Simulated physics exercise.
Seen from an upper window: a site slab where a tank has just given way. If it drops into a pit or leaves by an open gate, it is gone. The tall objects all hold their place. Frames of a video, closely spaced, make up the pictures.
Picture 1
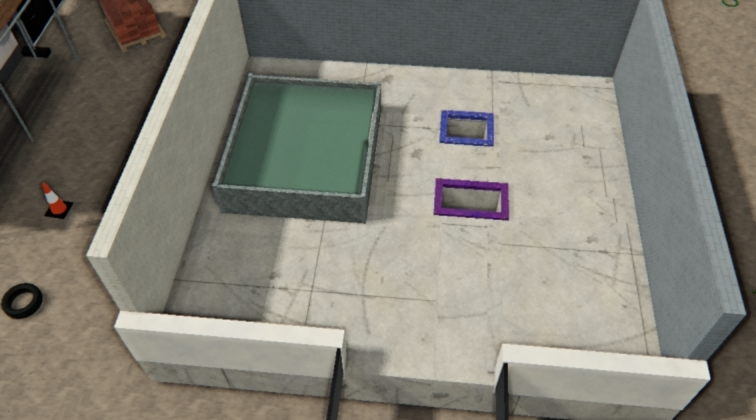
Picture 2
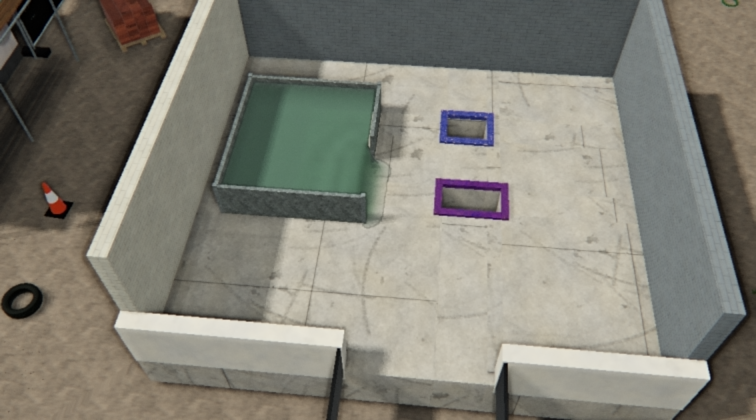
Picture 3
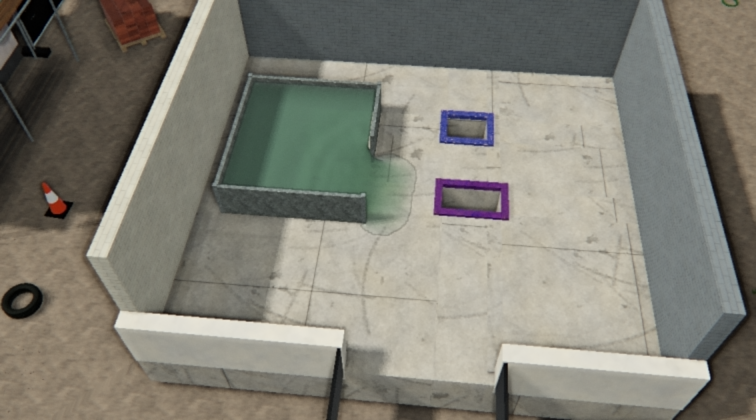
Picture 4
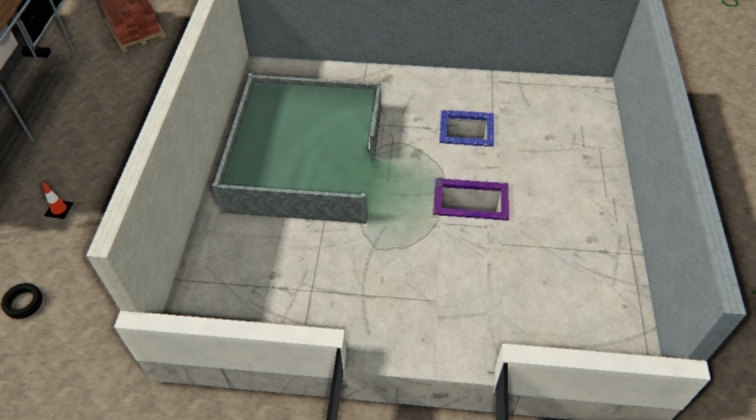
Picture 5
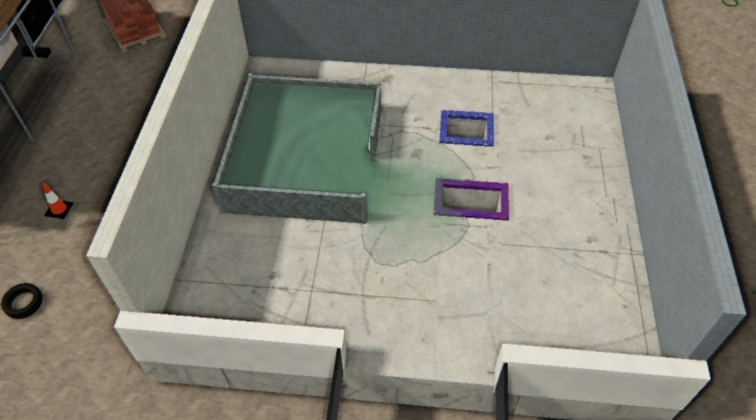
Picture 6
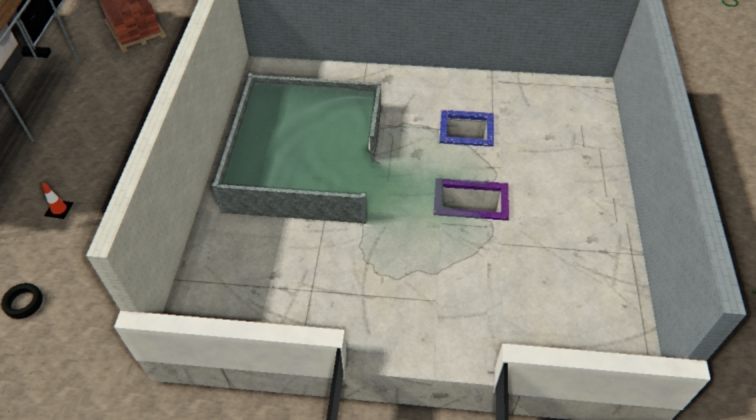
Green water sits still in an open, low-walled tank on a concrete slab, then pours out through a gap at the right side. It spreads over the floor in a thin, widening sheet, reaching the purple-framed opening and extending around it toward the blue-framed one and the foreground.
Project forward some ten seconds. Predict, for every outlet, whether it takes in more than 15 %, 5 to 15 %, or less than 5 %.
My prediction: Gate: Five per cent up to fifteen. Purple pit: Greater than fifteen per cent. Blue pit: Smaller than five per cent.
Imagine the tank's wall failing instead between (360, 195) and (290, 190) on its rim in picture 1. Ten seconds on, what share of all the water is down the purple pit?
Near 0 per cent for purple.
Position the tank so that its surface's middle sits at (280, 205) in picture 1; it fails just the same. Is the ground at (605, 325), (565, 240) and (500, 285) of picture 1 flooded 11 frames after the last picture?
Okay, first one got wet, second one got wet, last one got wet.
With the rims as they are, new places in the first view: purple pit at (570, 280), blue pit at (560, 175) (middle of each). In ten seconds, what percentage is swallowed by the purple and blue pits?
Split: Purple 12 %, blue 10 %.
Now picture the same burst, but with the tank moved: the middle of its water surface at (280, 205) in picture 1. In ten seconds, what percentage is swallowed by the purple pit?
So the purple pit gets 2 in a hundred.
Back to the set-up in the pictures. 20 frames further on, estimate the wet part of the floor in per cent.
About 45 in a hundred.
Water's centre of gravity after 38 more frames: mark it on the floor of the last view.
Around pixel (432, 193).
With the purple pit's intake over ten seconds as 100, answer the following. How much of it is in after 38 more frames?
Estimate: Some 85 per cent.
A moment on, water covers 25 % of the floor; the gate 0 %, the purple pit 5 %, the blue pit 0 %.
Next, water covers 45 % of the floor; the gate 0 %, the purple pit 9 %, the blue pit 0 %.
Then, water covers 45 % of the floor; the gate 1 %, the purple pit 14 %, the blue pit 1 %.
Later, water covers 60 % of the floor; the gate 3 %, the purple pit 20 %, the blue pit 1 %.
In the end, water covers 75 % of the floor; the gate 7 %, the purple pit 24 %, the blue pit 3 %.
